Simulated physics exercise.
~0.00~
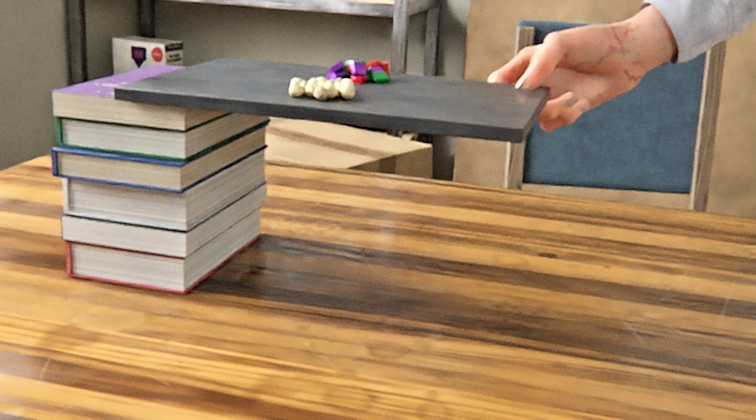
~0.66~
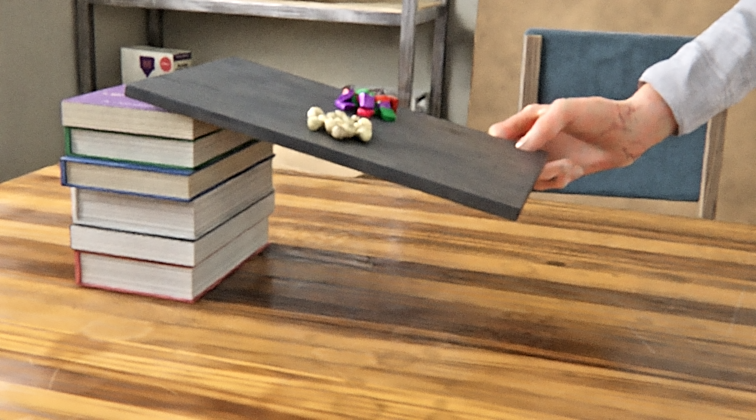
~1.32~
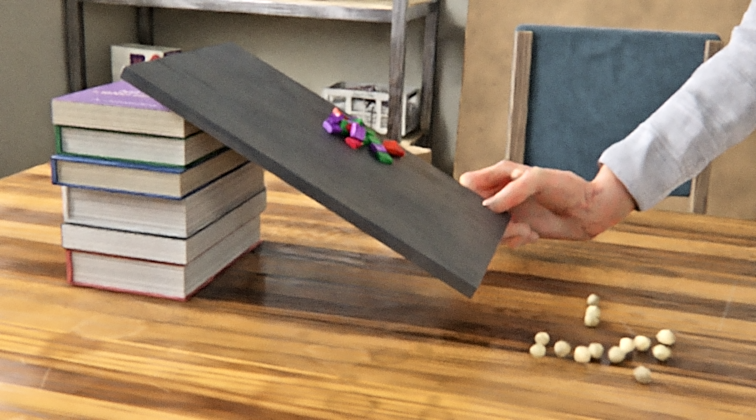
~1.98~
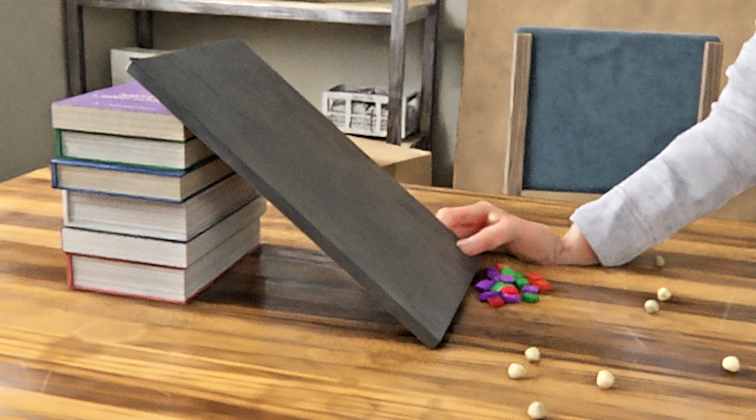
In the video, a hand lowers one end of a dark board resting on stacked books until it reaches the wooden table. Small cream balls roll off first and scatter farther, then the colorful pieces slide down and gather near the board's foot.
